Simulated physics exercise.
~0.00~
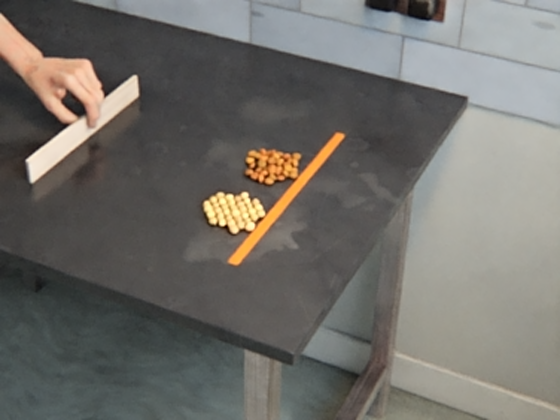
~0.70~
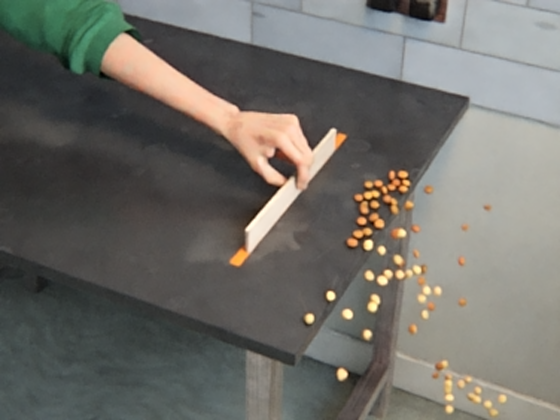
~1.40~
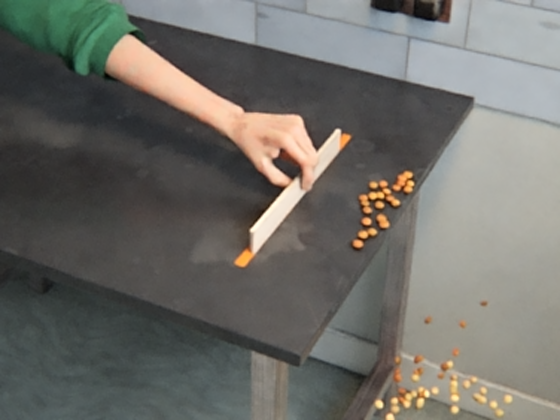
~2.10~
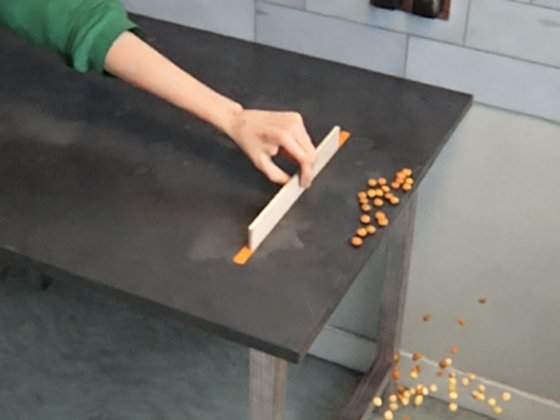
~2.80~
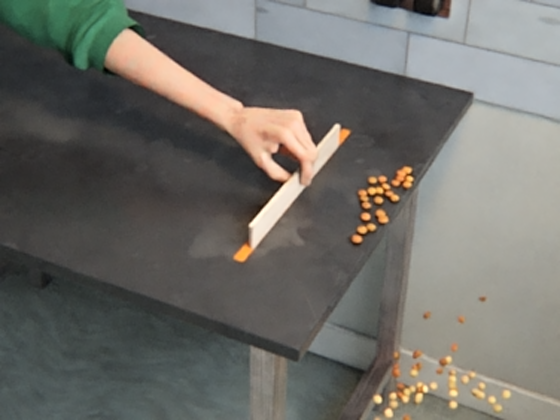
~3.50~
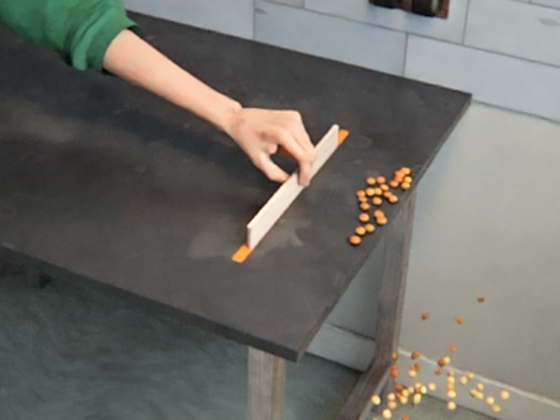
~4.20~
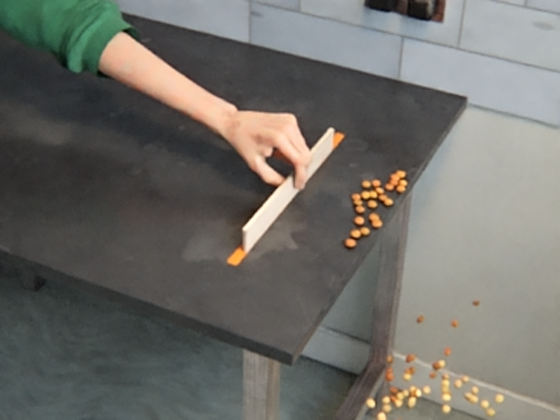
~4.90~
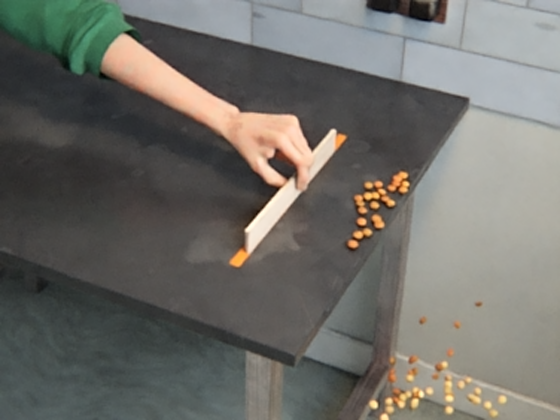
A hand swept a strip of wood rightward across a dark table, stopping at the orange tape as two small piles scattered ahead of it; the paler, nearer pieces all went over the edge, while about half the brown ones stayed on top.
